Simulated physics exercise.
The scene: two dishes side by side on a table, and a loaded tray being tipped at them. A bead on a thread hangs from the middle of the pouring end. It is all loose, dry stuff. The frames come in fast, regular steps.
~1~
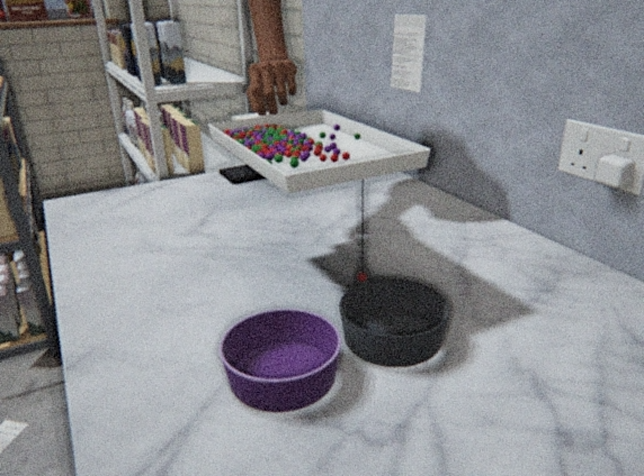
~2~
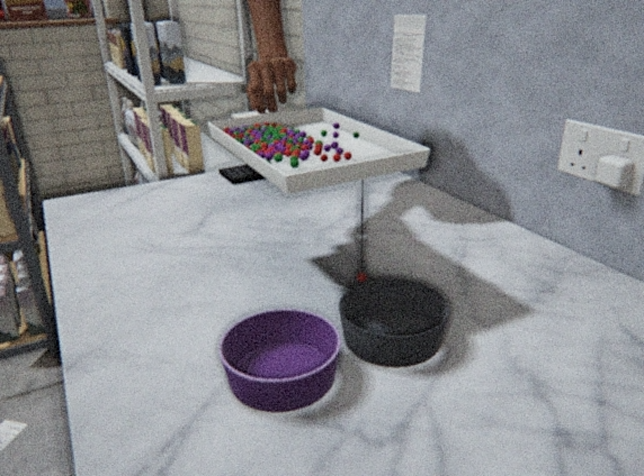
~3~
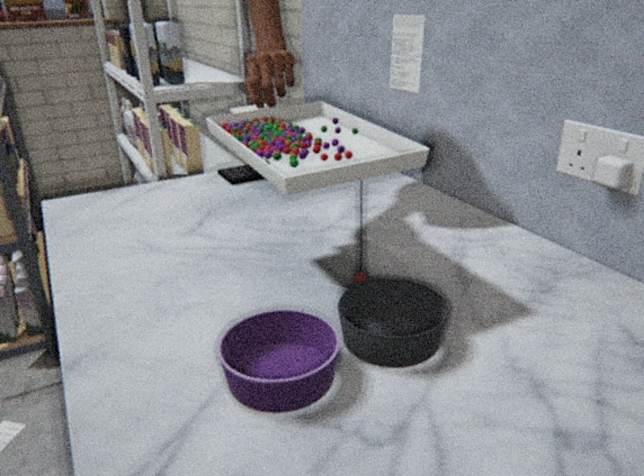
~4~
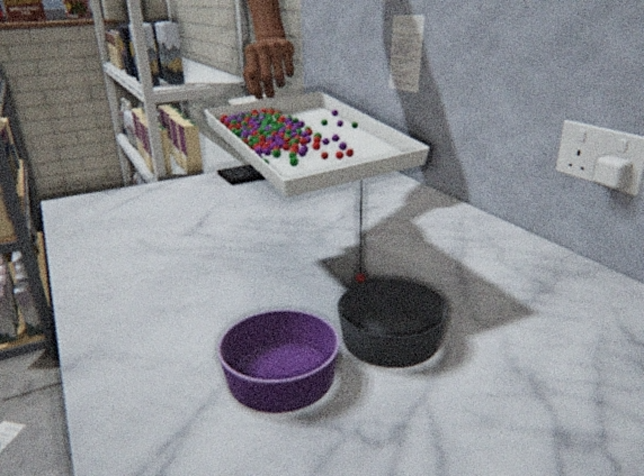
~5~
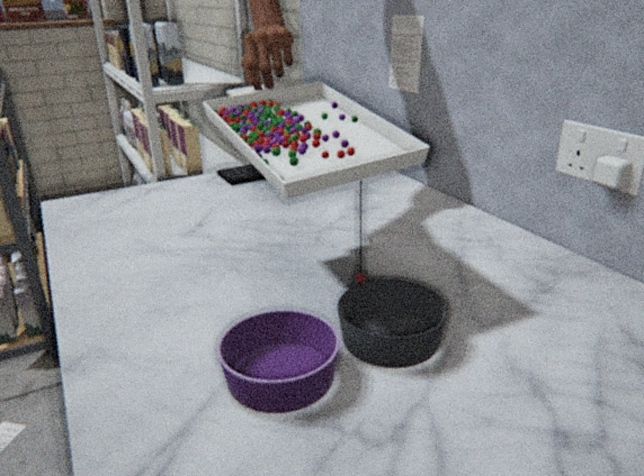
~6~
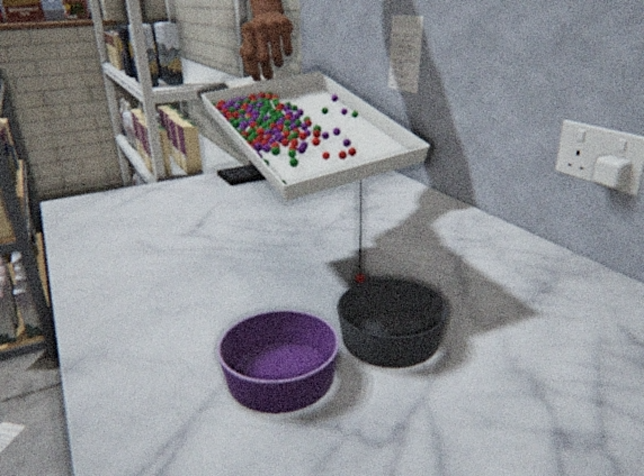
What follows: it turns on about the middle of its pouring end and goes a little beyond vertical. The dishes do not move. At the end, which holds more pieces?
The left one ends fuller.
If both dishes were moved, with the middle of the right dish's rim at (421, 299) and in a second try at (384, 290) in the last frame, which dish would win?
First the left-hand dish, then the left one.
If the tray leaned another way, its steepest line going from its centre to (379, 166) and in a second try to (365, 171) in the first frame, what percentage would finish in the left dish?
About 0 and 0 per cent.
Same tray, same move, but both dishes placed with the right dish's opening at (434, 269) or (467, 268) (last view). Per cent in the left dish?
First some 40, then 10 per cent.
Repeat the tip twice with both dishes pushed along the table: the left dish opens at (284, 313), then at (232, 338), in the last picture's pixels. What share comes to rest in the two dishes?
First some 80, then 60 per cent.
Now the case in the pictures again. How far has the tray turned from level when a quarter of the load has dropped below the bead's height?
At about 90°.
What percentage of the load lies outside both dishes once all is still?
Roughly 20 in a hundred.
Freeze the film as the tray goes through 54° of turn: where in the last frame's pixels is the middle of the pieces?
Near (307, 157).
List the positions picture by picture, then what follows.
The first picture shows corners of the pouring end at (288, 174) and (426, 149), level; middle of the load at (271, 141), round plastic beads; left dish at (307, 391); right dish at (426, 347); bead on its thread at (362, 277).
The second picture shows corners of the pouring end at (287, 174) and (426, 149), level; middle of the load at (271, 139).
The third picture shows corners of the pouring end at (286, 176) and (425, 148), tipped barely, lowest at the left corner; middle of the load at (270, 136), a small part on the move.
The fourth picture shows corners of the pouring end at (286, 179) and (425, 147), tipped a little, lowest at the left corner; middle of the load at (269, 130), a small part on the move.
The fifth picture shows corners of the pouring end at (286, 181) and (425, 146), tipped a little, lowest at the left corner; middle of the load at (268, 124), a small part on the move.
The sixth picture shows corners of the pouring end at (286, 184) and (425, 145), tipped a little, lowest at the left corner; middle of the load at (267, 120), most on the move; left dish at (305, 392); right dish at (424, 348).
Soon, tray tipped steeply; nearly all on the tray; a stray few in the air.
A while on, tray tipped right over; about half on the tray; a small part in the left dish; a stray few outside both; about a third in the air.
Towards the end, tray tipped past a quarter turn; about two thirds in the left dish; a small part in the right dish; about a quarter outside both.
Finally, tray tipped past a quarter turn; about two thirds in the left dish; a small part in the right dish; about a quarter outside both.
